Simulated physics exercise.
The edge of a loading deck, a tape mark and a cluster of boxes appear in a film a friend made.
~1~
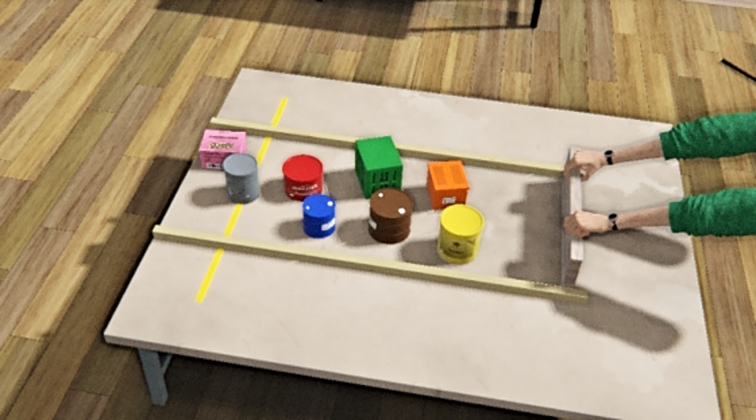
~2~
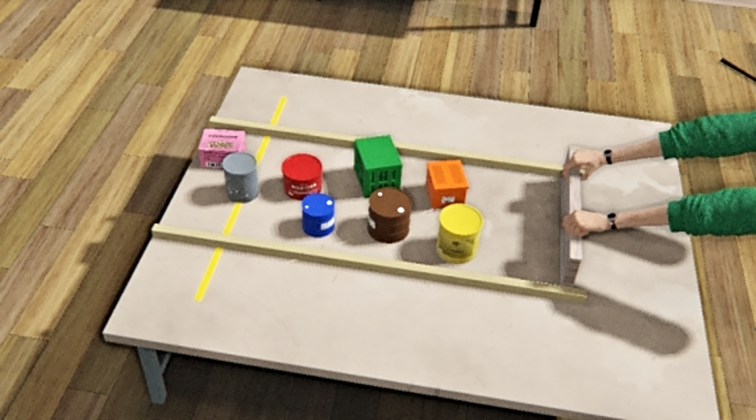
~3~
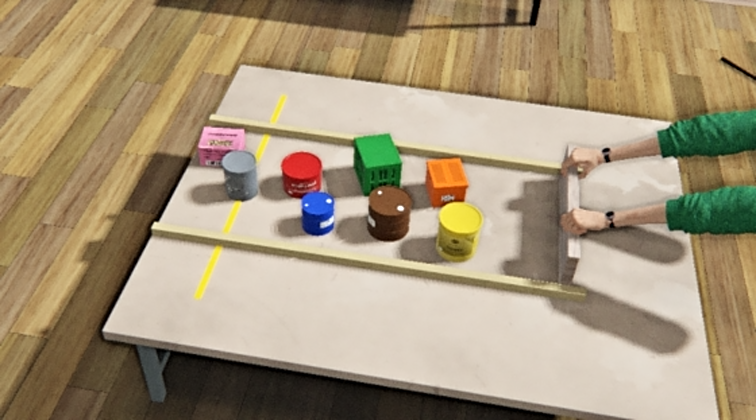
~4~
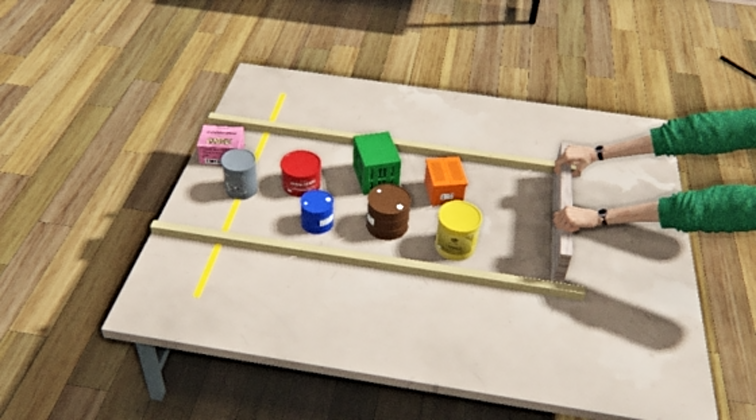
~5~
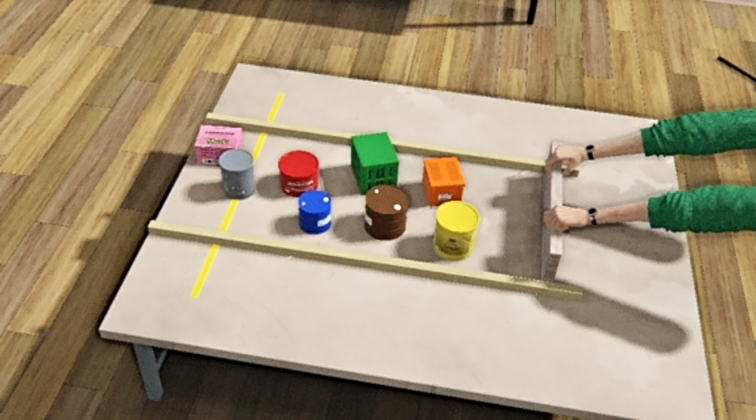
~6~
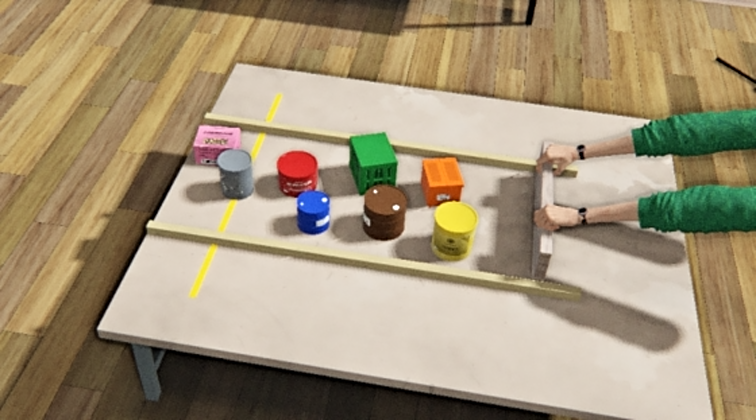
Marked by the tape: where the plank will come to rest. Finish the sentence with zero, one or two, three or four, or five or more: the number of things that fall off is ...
The number of things that fall off is one or two.
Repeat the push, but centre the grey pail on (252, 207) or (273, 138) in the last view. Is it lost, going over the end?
In that order, it is pushed off; is pushed off.
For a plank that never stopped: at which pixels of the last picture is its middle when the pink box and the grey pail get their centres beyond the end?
Pink box: (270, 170); grey pail: (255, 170).
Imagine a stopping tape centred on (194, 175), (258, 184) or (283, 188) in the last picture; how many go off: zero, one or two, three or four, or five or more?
More than four; either one or two; none.
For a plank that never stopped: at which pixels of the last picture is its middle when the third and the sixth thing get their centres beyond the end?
At roughly (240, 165), then roughly (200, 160).
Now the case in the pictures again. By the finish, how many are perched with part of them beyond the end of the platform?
3 in all.
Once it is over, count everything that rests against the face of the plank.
It ends up touching 3.
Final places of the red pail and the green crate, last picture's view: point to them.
The red pail settles near (184, 162); as for the green crate, near (204, 132).
Early on, none off yet; pink box at rest near (218, 146); grey pail at rest near (236, 175); red pail at rest near (298, 174).
A while later, none off yet; pink box at rest near (218, 146); grey pail travelled a little near (221, 178); red pail travelled about its own width near (257, 173).
Finally, the number that fall off is one or two; lost, grey pail and pink box.
